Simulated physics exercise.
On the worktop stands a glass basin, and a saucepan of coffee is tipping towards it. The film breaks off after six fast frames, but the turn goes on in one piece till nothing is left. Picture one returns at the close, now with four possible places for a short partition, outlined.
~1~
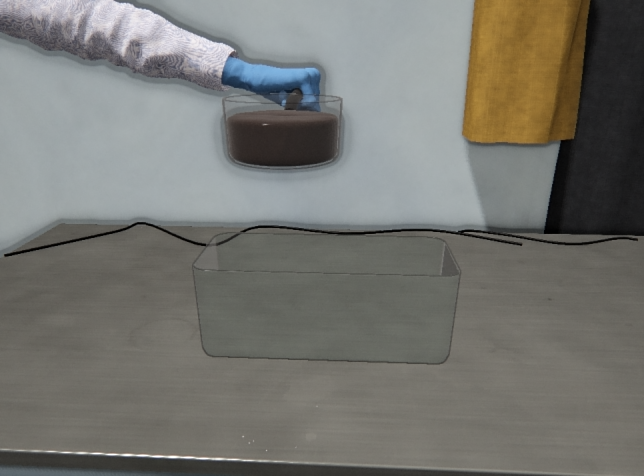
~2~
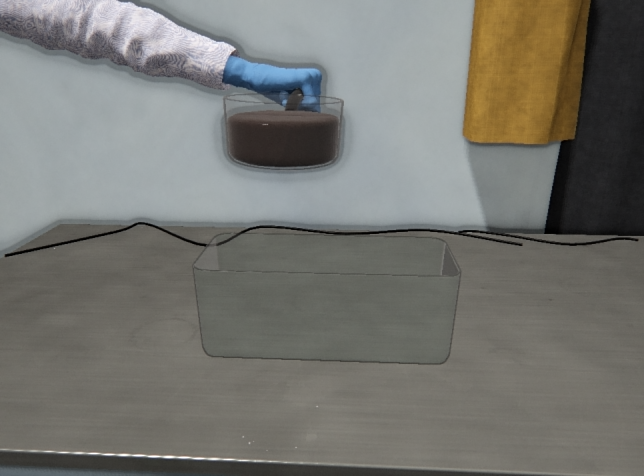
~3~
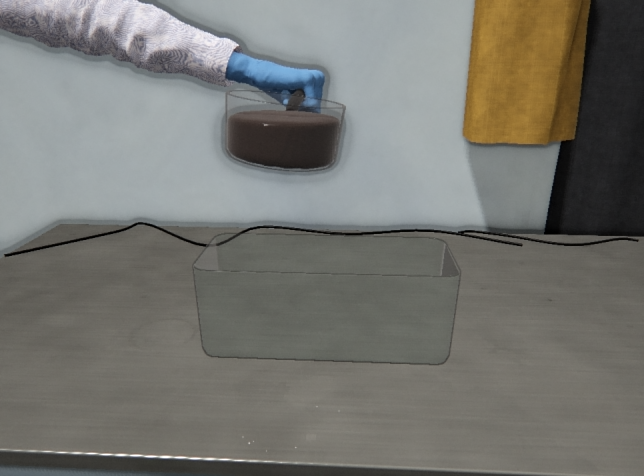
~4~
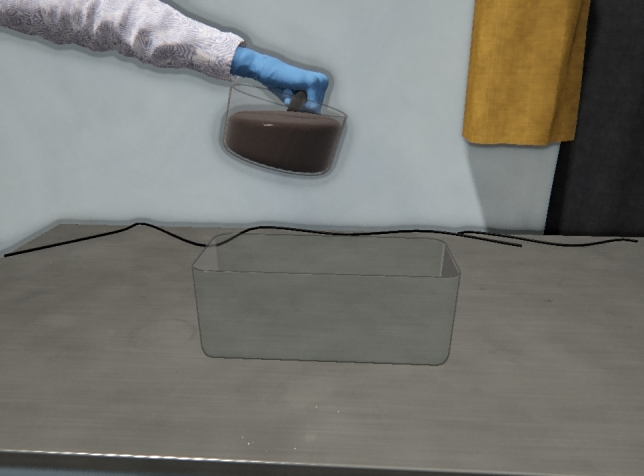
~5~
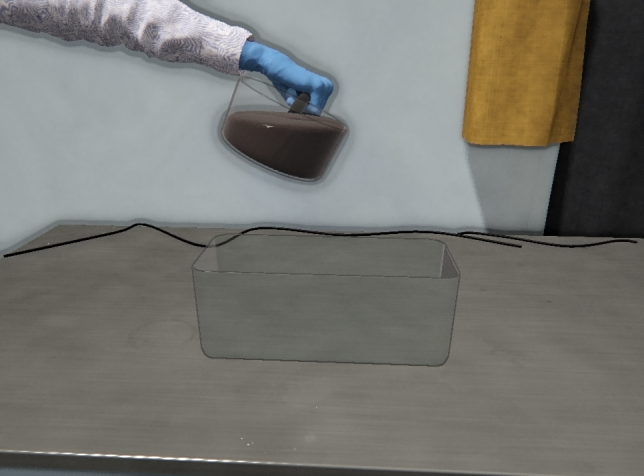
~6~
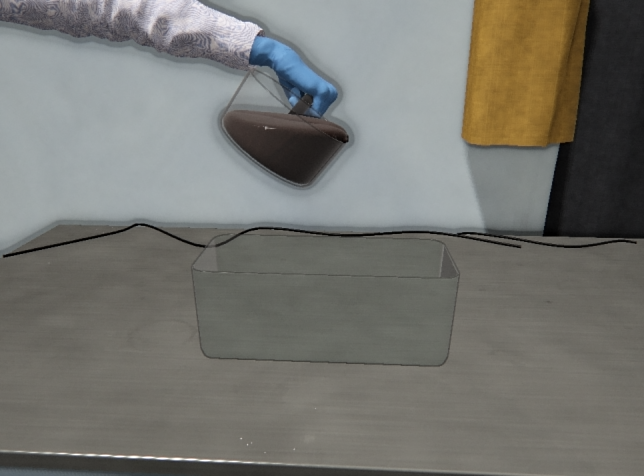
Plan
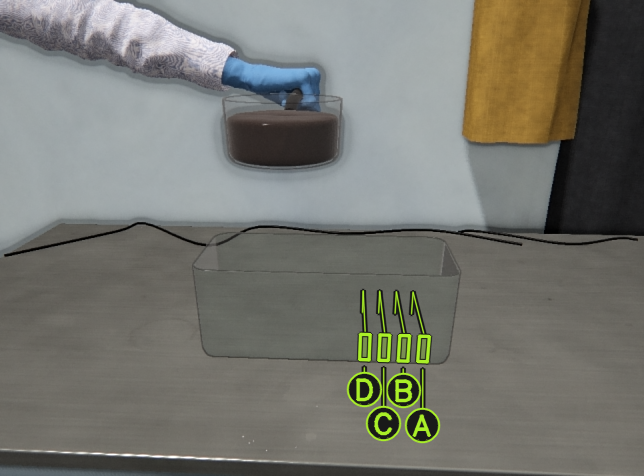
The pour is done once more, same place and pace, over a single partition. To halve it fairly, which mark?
D is best.
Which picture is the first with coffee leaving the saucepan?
In picture 6.
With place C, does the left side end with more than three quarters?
No, it does not.
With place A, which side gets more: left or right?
The left one.
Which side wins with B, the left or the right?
The left side.
On the marked copy, A at (422, 369); B at (403, 368); C at (383, 367); D at (364, 367).
Choosing A, about 79 % ends left of the wall and 12 % right of it; 9 % is lost outside.
Choosing B, about 79 % ends left of the wall and 15 % right of it; 6 % is lost outside.
Choosing C, about 67 % ends left of the wall and 30 % right of it; 3 % is lost outside.
Choosing D, about 55 % ends left of the wall and 42 % right of it; 3 % is lost outside.
